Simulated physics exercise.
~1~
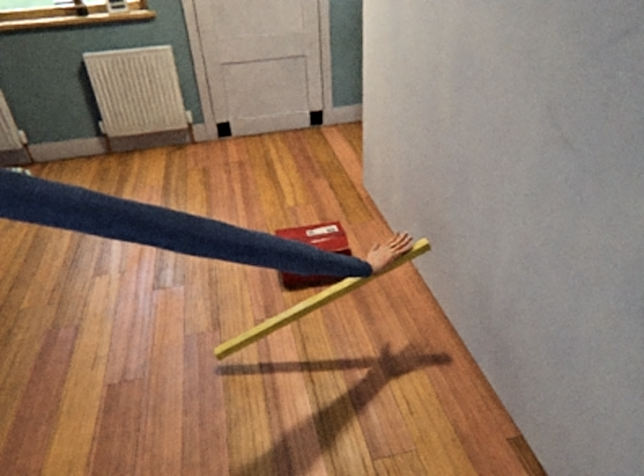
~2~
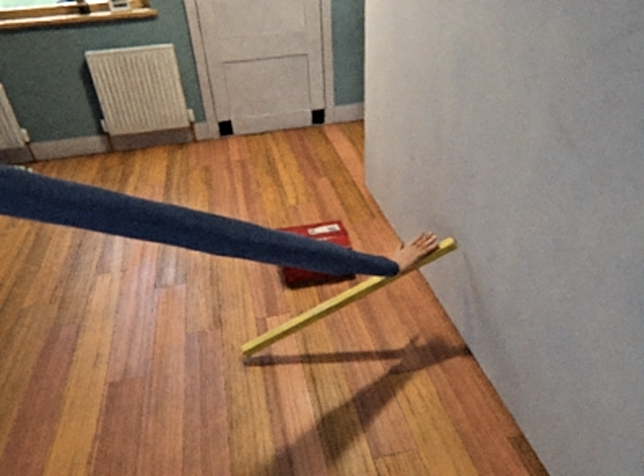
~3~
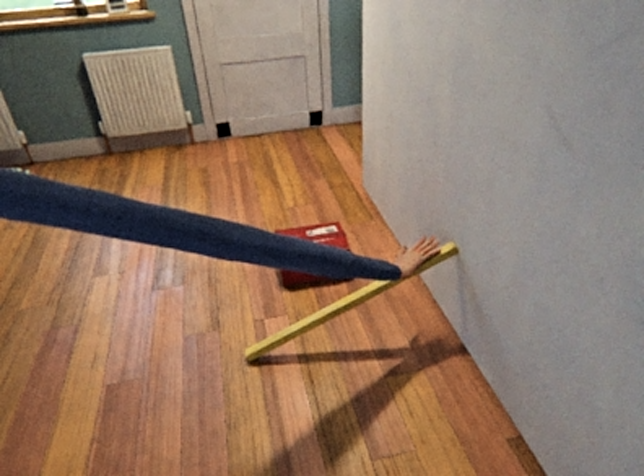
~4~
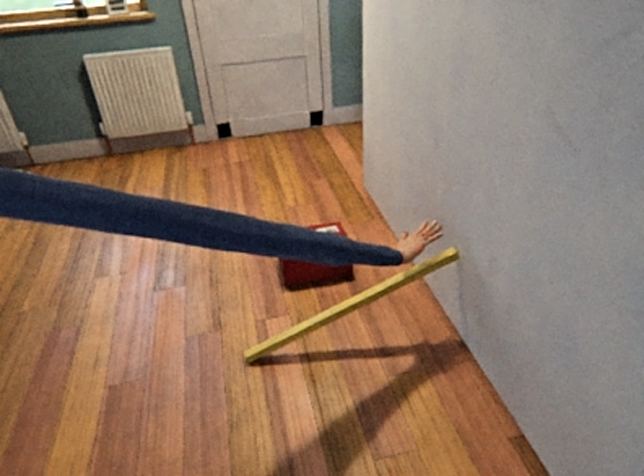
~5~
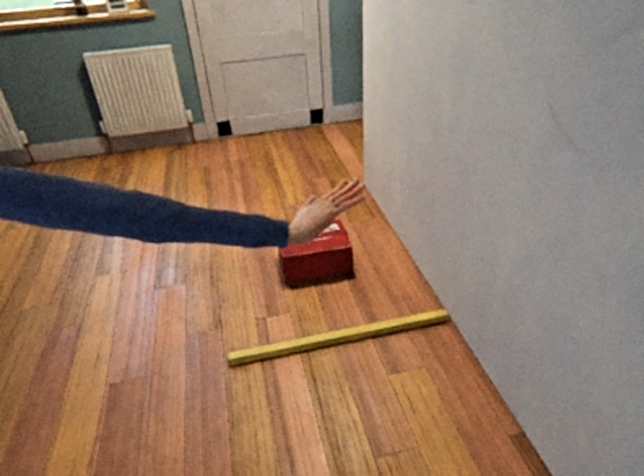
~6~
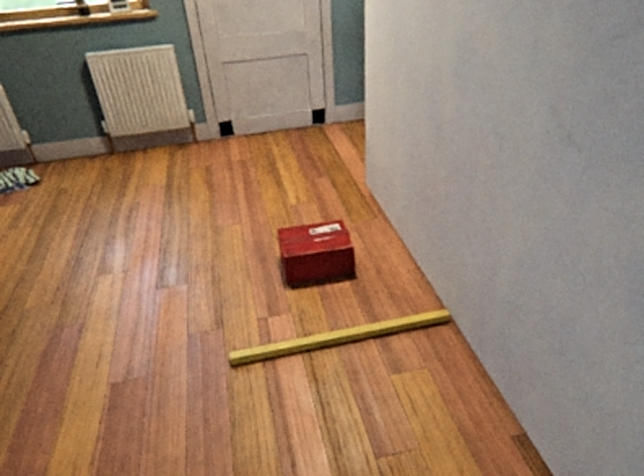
A yellow pole is held at a slant above a wooden floor by a hand at the end of a long, blue-sleeved arm reaching in from the left. The hand carries it right until its upper end rests against the bare wall and its lower end meets the floor. The fingers then let go and lift away, leaving the pole leaning alone. As the arm draws back, the pole slips down the wall and drops to the floor. It ends lying flat in front of a red box, which stays in place, with the arm gone.
